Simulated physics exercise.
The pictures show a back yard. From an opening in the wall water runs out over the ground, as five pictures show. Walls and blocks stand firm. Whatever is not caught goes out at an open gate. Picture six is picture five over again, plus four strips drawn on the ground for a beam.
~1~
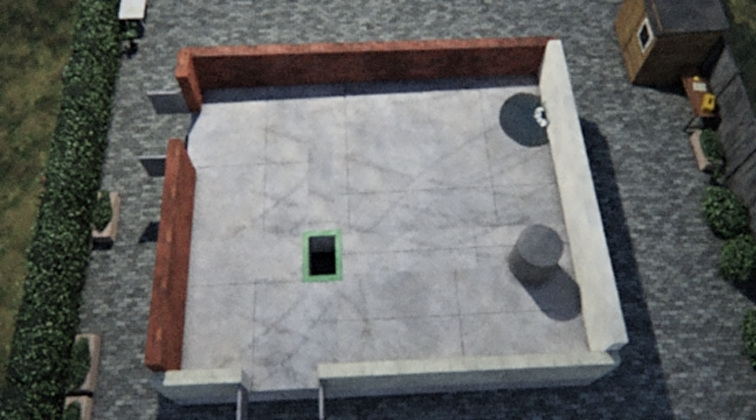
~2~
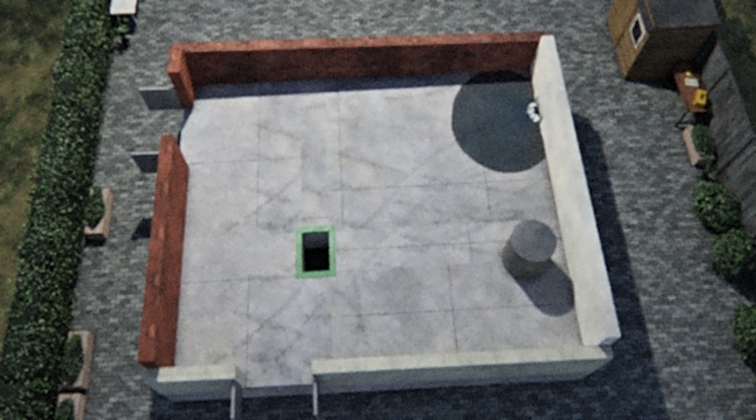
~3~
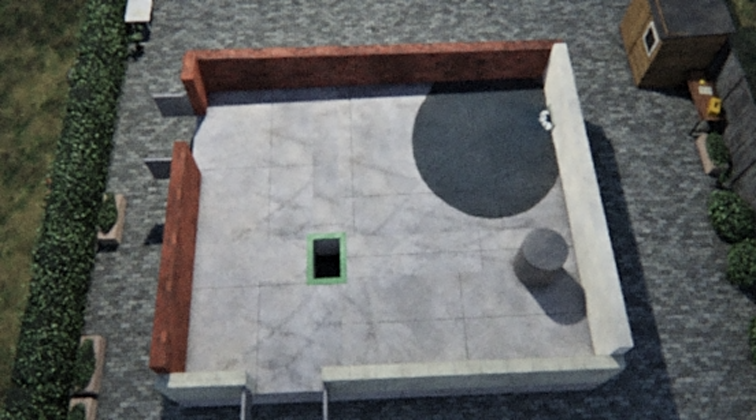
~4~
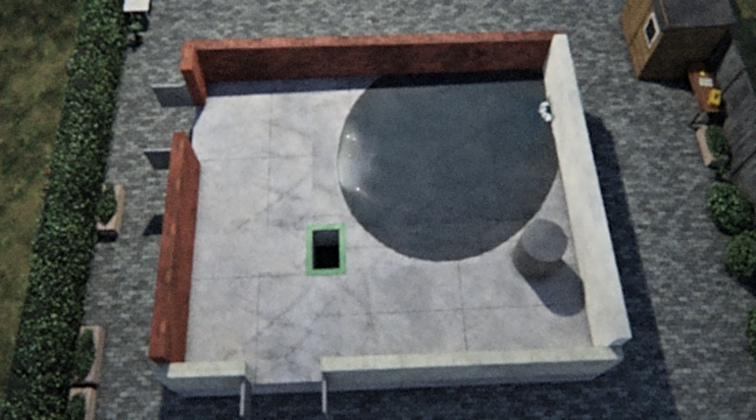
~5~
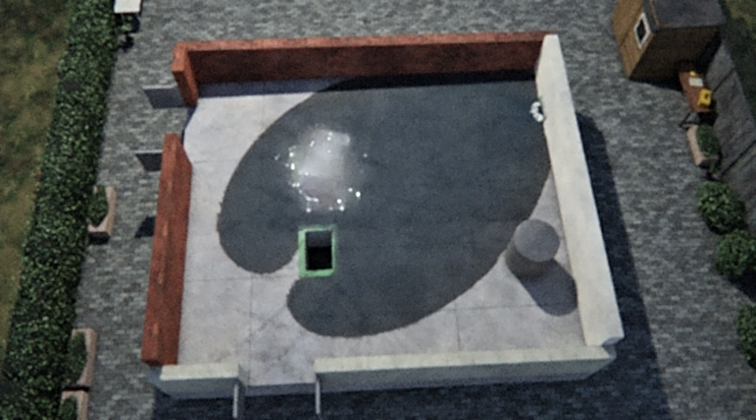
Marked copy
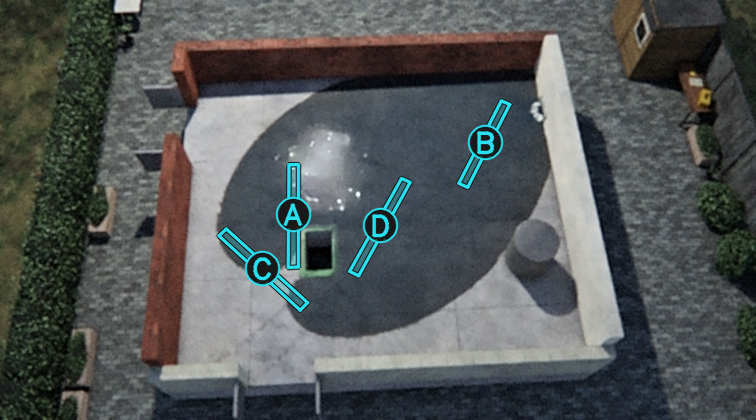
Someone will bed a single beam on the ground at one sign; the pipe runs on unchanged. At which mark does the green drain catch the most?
A works best here.
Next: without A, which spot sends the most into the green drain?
C it is.
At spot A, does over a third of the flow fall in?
Yes.
On the marked copy, A from (293, 267) to (293, 164); B from (463, 185) to (505, 102); C from (222, 232) to (303, 306); D from (354, 273) to (405, 180).
With A, about 52 % of the stream goes into the green drain, about 40 % out by the gates.
With B, about 13 % of the stream goes into the green drain, about 80 % out by the gates.
With C, about 32 % of the stream goes into the green drain, about 60 % out by the gates.
With D, about 11 % of the stream goes into the green drain, about 83 % out by the gates.
